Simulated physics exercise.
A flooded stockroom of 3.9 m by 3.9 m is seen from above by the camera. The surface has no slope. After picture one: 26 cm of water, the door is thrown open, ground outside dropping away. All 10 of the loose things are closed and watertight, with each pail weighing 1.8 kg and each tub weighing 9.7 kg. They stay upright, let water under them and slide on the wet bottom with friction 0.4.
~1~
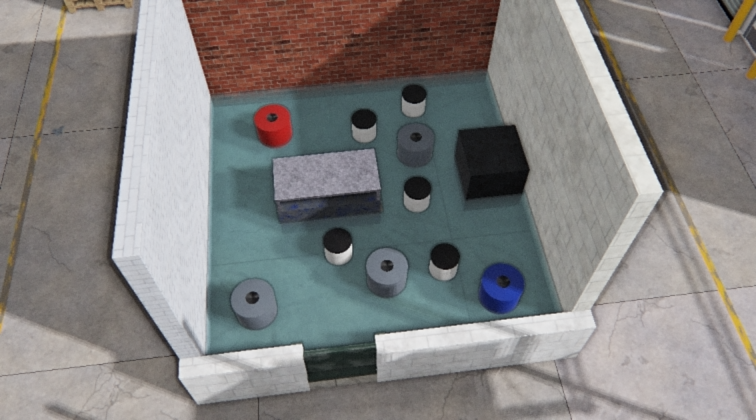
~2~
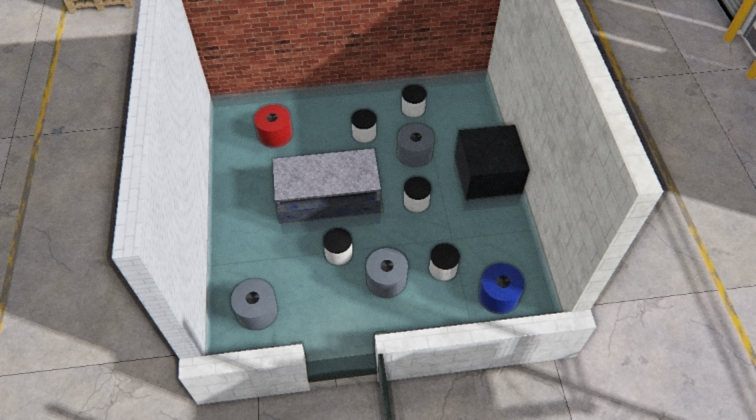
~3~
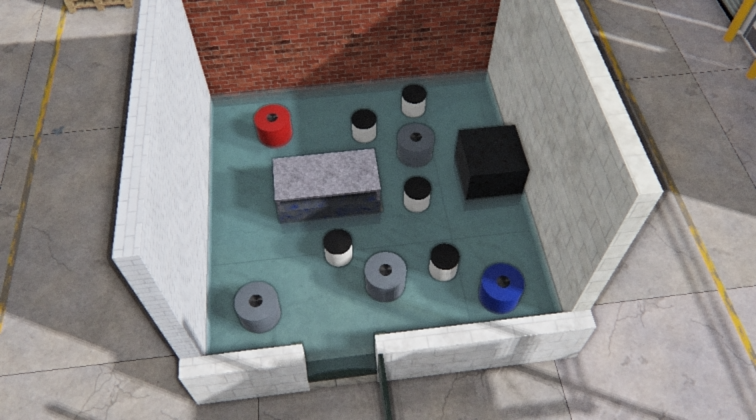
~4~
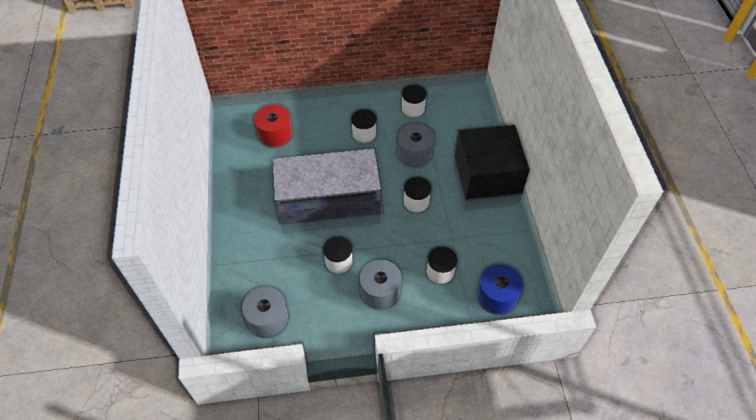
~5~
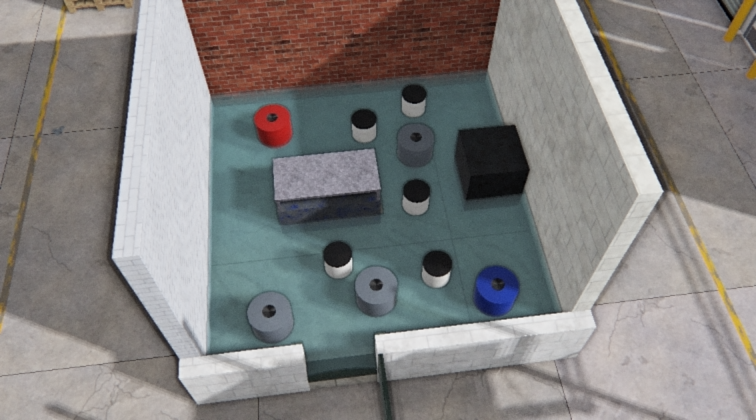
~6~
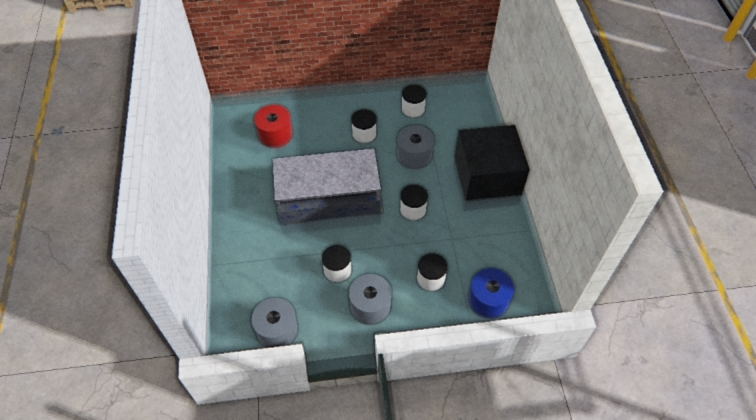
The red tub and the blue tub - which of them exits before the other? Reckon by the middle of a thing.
I would say the blue one.
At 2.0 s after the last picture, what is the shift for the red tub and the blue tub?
About 20 cm and 30 cm, respectively.
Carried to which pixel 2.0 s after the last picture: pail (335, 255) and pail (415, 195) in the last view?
(330, 293) and (403, 231), roughly.
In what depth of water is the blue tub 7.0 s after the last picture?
Around 18 cm.
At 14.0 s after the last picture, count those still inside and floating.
At that time the total is 3.
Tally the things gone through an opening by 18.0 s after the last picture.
By that point, 7.
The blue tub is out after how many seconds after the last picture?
Close to 10.0 s, I'd say.
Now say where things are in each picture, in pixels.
In the first frame, the red tub at (272, 118) floats; the blue tub at (503, 282) floats; about 3590 L in view; 0 of 10 have shifted.
In the second frame, the red tub at (272, 118) floats; the blue tub at (503, 282), afloat; about 3560 L in view; 0 of 10 have shifted.
In the third frame, the red tub at (272, 118), afloat; the blue tub at (503, 282), afloat; about 3520 L in view; 0 of 10 have shifted.
In the fourth frame, the red tub at (272, 118), afloat; the blue tub at (502, 283) floats; about 3470 L in view; 3 of 10 have shifted.
In the fifth frame, the red tub at (272, 118), afloat; the blue tub at (498, 285), afloat, 6 cm from its start; about 3410 L in view; 5 of 10 have shifted.
In the sixth frame, the red tub at (272, 118), afloat; the blue tub at (493, 287), afloat, 12 cm from its start; 24 cm deep round most things; 6 of 10 have shifted.
Then, 2.0 s after the last picture the red tub is near (263, 132), 0.2 m from its start, afloat; the blue tub is near (479, 296), 0.3 m from its start, afloat; 1 of 10 are out; 9 afloat.
Then, 7.0 s after the last picture the red tub is near (249, 150), 0.5 m from its start, afloat; the blue tub is near (420, 310), 0.9 m from its start, afloat; 4 of 10 are out; 6 afloat.
Then, 14.0 s after the last picture the red tub is near (236, 224), 1.6 m from its start, afloat; the blue tub has gone out (9.8 s after the last picture); 7 of 10 are out; 3 afloat.
Then, 18.0 s after the last picture the red tub is near (252, 281), 2.2 m from its start, afloat; the blue tub has gone out (9.8 s after the last picture); 7 of 10 are out; 3 afloat.
